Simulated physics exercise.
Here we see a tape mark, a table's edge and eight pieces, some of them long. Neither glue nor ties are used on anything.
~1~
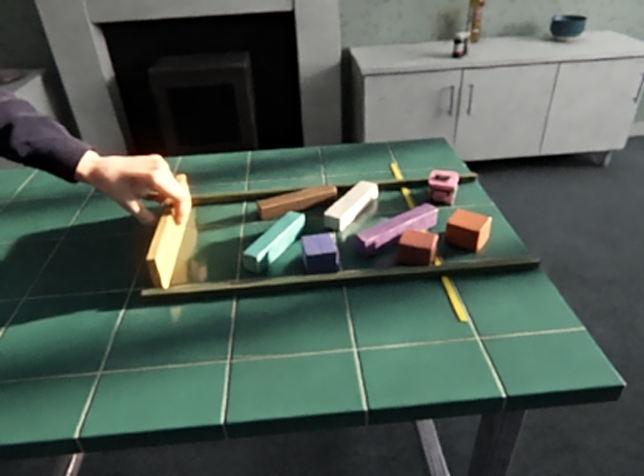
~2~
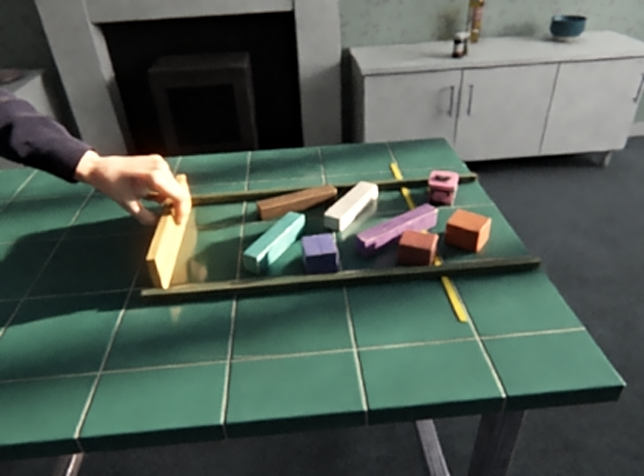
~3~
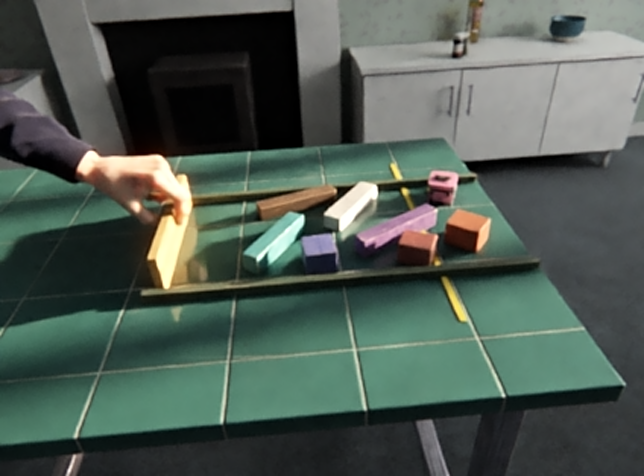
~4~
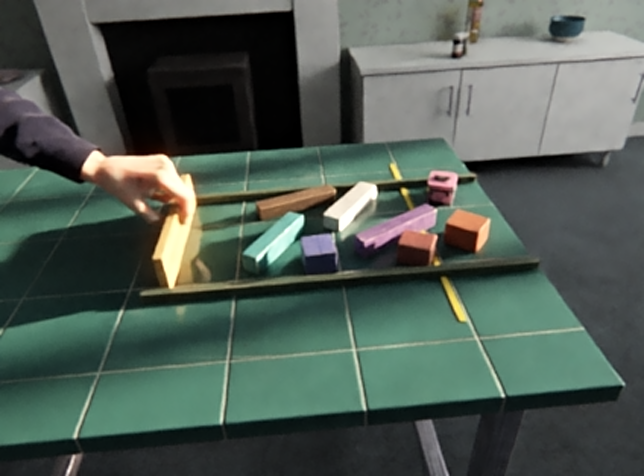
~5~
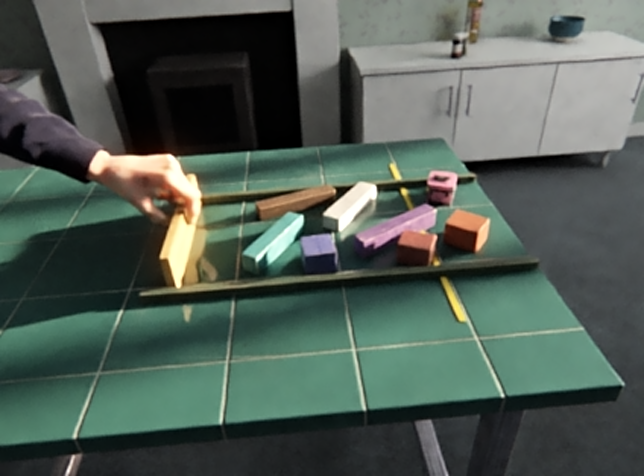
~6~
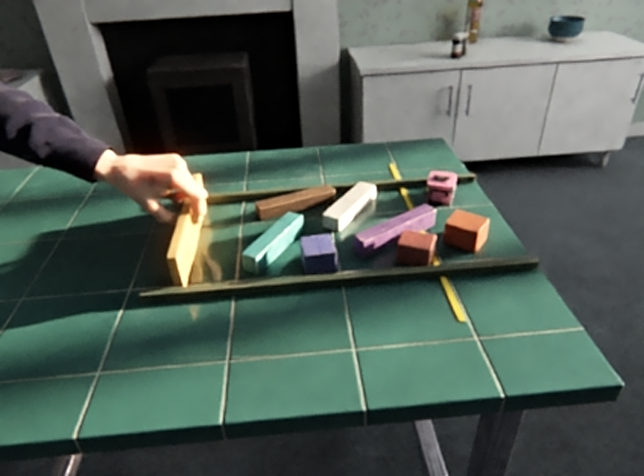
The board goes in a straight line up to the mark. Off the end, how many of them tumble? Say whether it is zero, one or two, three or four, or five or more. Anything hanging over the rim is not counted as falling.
I would say one or two.
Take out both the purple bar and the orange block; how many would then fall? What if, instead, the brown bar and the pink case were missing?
Try 1: 0; try 2: 0.
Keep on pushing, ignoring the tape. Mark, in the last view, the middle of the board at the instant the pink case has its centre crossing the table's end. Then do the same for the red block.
Roughly at (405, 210) and roughly at (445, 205).
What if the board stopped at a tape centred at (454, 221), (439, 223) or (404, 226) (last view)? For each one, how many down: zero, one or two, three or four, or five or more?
In order of the places: Three to four; one or two; no fall at all.
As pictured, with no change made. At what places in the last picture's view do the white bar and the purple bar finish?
The white bar at (461, 206), the purple bar at (472, 217).
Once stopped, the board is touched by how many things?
All in all, 2.
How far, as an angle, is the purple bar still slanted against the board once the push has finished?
Roughly 40° out of line.
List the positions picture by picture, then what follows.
In the first picture, pink case (443, 187); orange block (467, 230); red block (417, 248); board (172, 228); tape (420, 224).
In the second picture, orange block (467, 231); board (172, 228).
In the third picture, red block (417, 249); blue block (319, 255).
In the fourth picture, pink case (442, 188); brown bar (297, 202).
In the fifth picture, orange block (466, 231); turquoise bar (274, 242).
In the sixth picture, pink case (441, 188); orange block (466, 231); red block (416, 249); board (189, 226); tape (419, 224).
Soon after, none off yet; pink case at rest near (441, 188); orange block at rest near (466, 231); red block at rest near (416, 249).
After that, none off yet; pink case at rest near (443, 188); orange block at rest near (466, 231); red block displaced a little near (427, 248).
In the end, the number that fall off is one or two; gone, pink case.
